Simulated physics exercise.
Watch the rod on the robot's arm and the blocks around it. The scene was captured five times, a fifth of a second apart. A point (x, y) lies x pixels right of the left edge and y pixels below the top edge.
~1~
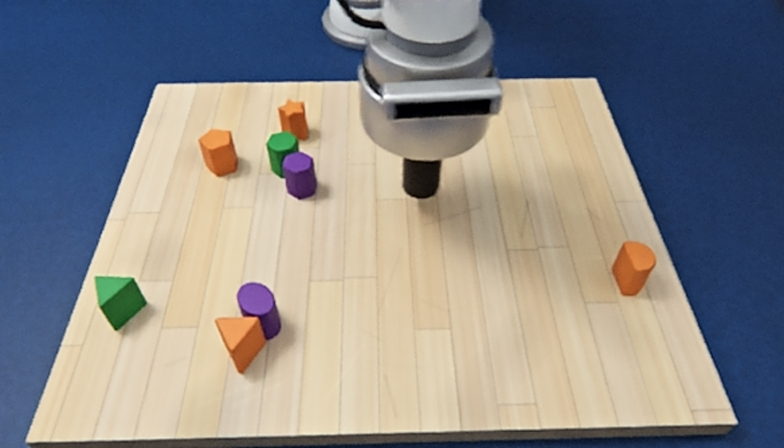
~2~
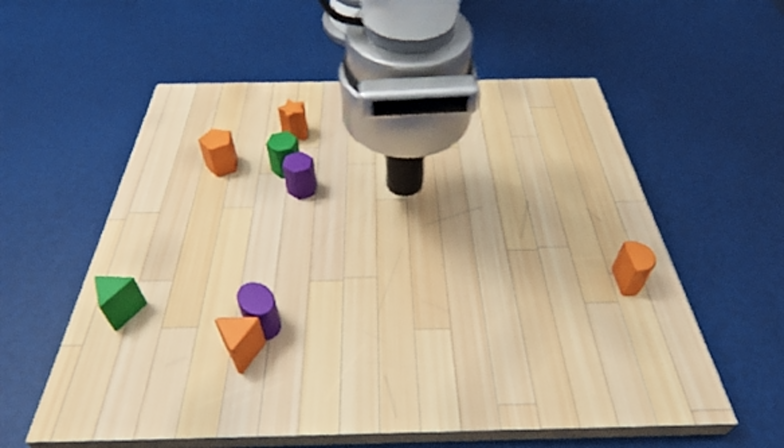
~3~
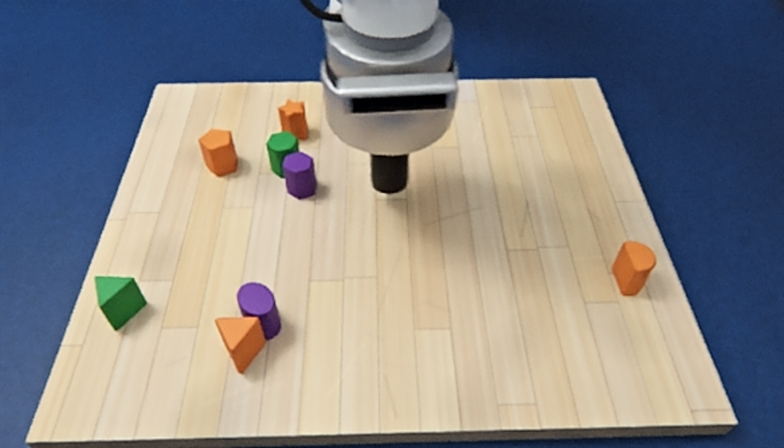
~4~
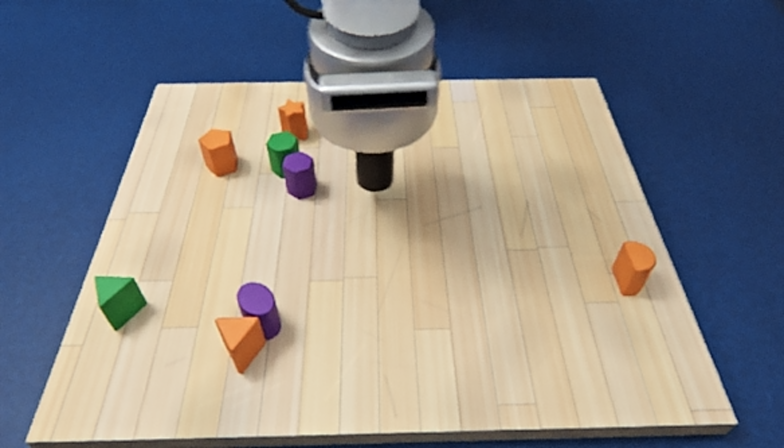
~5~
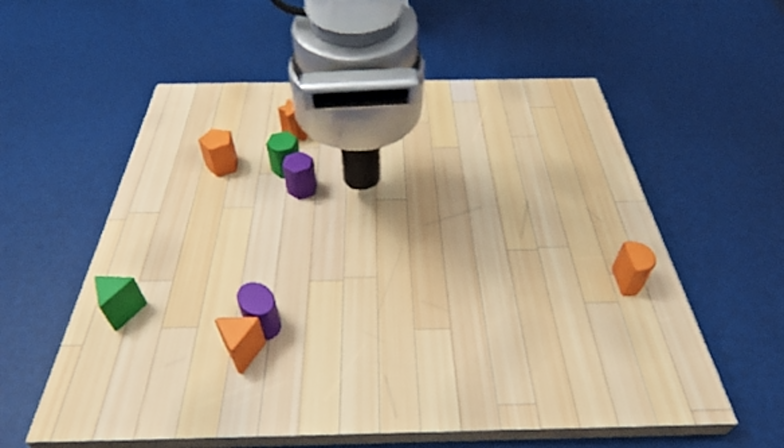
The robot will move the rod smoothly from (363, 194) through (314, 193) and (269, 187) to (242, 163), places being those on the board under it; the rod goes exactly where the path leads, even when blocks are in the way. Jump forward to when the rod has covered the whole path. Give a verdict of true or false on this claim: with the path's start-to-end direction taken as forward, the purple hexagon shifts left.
My answer: True.
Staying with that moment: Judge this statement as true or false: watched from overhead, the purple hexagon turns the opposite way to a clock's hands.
Verdict: True.
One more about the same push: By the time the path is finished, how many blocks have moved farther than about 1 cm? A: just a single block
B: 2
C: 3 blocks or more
C.
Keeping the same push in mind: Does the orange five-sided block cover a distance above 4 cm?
It seems not.
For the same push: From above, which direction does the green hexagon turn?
Viewed from above: Clockwise.
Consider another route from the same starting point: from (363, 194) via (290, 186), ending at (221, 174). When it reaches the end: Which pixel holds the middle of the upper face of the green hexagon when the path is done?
By then it is at (264, 132).
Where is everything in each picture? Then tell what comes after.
Tip of the rod (421, 186), middles of tops, orange five-sided block (215, 138), green hexagon (282, 140), orange star block (292, 107), purple hexagon (298, 161), in the first frame.
Rod (405, 183), nothing pushed, in the second frame.
Rod (389, 181), nothing pushed, in the third frame.
Rod (375, 179), nothing pushed, in the fourth frame.
Rod (362, 177), orange five-sided block (215, 138), green hexagon (282, 140), orange star block (292, 107), purple hexagon (298, 161), in the fifth frame.
On the path given first. One third of the way, rod (312, 176); purple hexagon (279, 159).
Two thirds of the way, rod (264, 170); green hexagon (278, 137), turned 25° clockwise; purple hexagon (231, 154).
At the end, rod (238, 146); orange five-sided block (204, 131); green hexagon (274, 132), turned 70° clockwise; orange star block unmoved; purple hexagon (209, 152), turned 40° anticlockwise.
